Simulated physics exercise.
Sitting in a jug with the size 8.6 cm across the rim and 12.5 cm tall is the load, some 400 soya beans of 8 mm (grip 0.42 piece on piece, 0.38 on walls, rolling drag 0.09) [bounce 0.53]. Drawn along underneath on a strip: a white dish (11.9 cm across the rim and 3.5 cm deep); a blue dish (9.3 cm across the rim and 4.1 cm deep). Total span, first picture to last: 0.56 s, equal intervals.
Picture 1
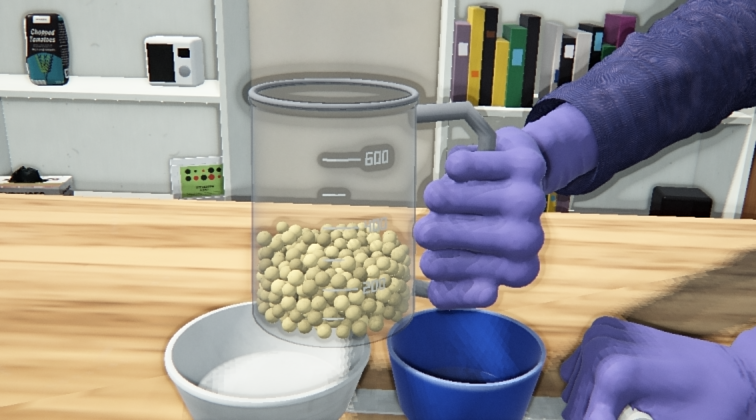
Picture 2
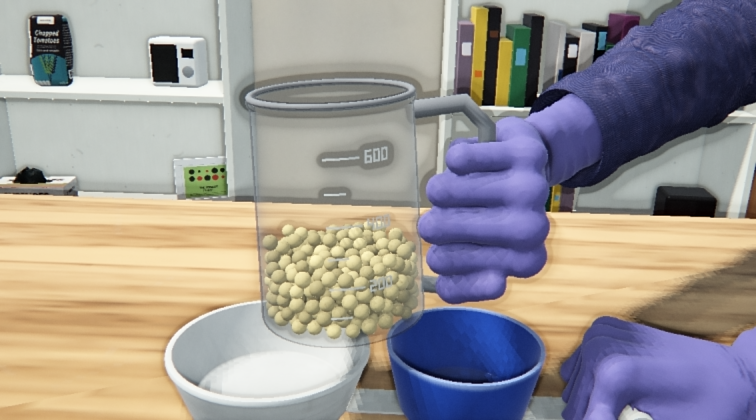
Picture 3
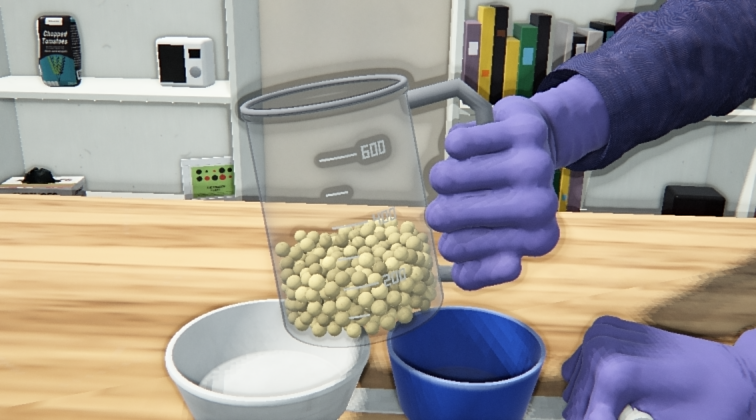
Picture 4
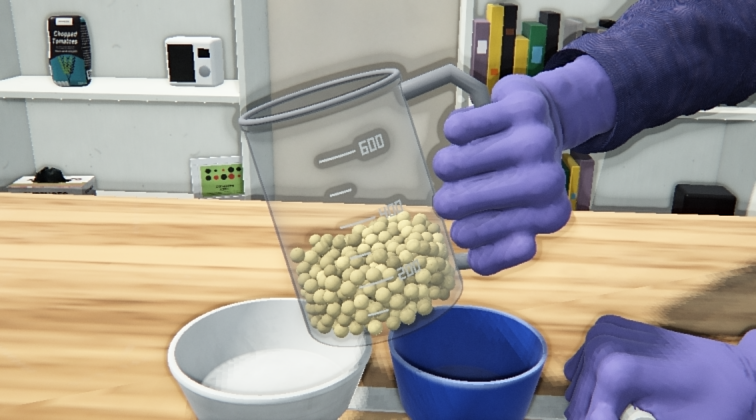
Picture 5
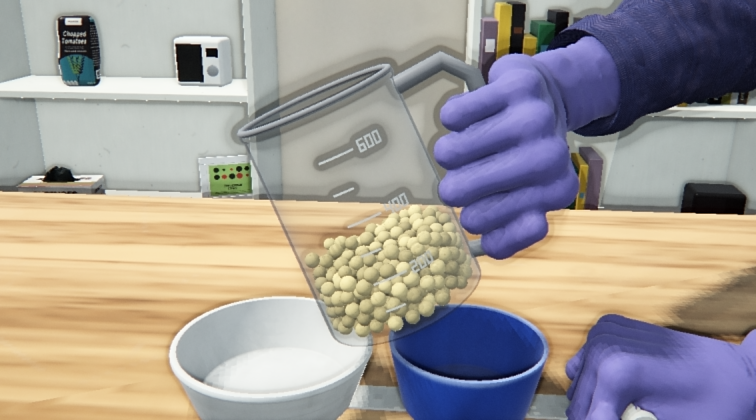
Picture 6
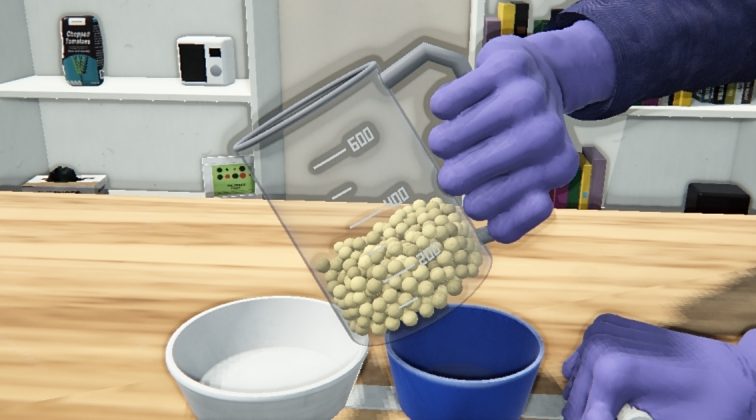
Purple-gloved hand steadily tilting a clear jug of pale soya beans to the left above a white dish and a blue dish.
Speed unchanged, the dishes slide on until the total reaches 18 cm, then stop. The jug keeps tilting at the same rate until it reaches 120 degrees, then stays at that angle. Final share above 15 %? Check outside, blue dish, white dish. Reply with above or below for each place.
Outside: Above, blue dish: Below, white dish: Above.
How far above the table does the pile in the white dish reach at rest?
I'd guess close to 3.0 centimetres.
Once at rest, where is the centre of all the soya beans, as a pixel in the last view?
Around (61, 372).
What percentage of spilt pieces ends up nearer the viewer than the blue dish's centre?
It works out to around 60 in a hundred.
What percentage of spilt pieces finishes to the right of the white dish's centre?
Close to 100 in a hundred.
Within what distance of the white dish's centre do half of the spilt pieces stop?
16 cm.
Then, 1.39 s after the last picture, tilt 115 degrees; white dish 15 %, jug 85 %; middle of all pieces on or above the table near (362, 258).
Then, 2.53 s after the last picture, tilt 120 degrees; blue dish 5 %, outside 25 %, white dish 65 %; middle of all pieces on or above the table near (170, 377).
Then, 3.59 s after the last picture, tilt 120 degrees; blue dish 5 %, outside 25 %, white dish 65 %; middle of all pieces on or above the table near (121, 374).
Then, 4.61 s after the last picture, tilt 120 degrees; blue dish 5 %, outside 25 %, white dish 65 %; middle of all pieces on or above the table near (93, 373).
In the end, blue dish 5 %, outside 25 %, white dish 65 %, jug 0 %.
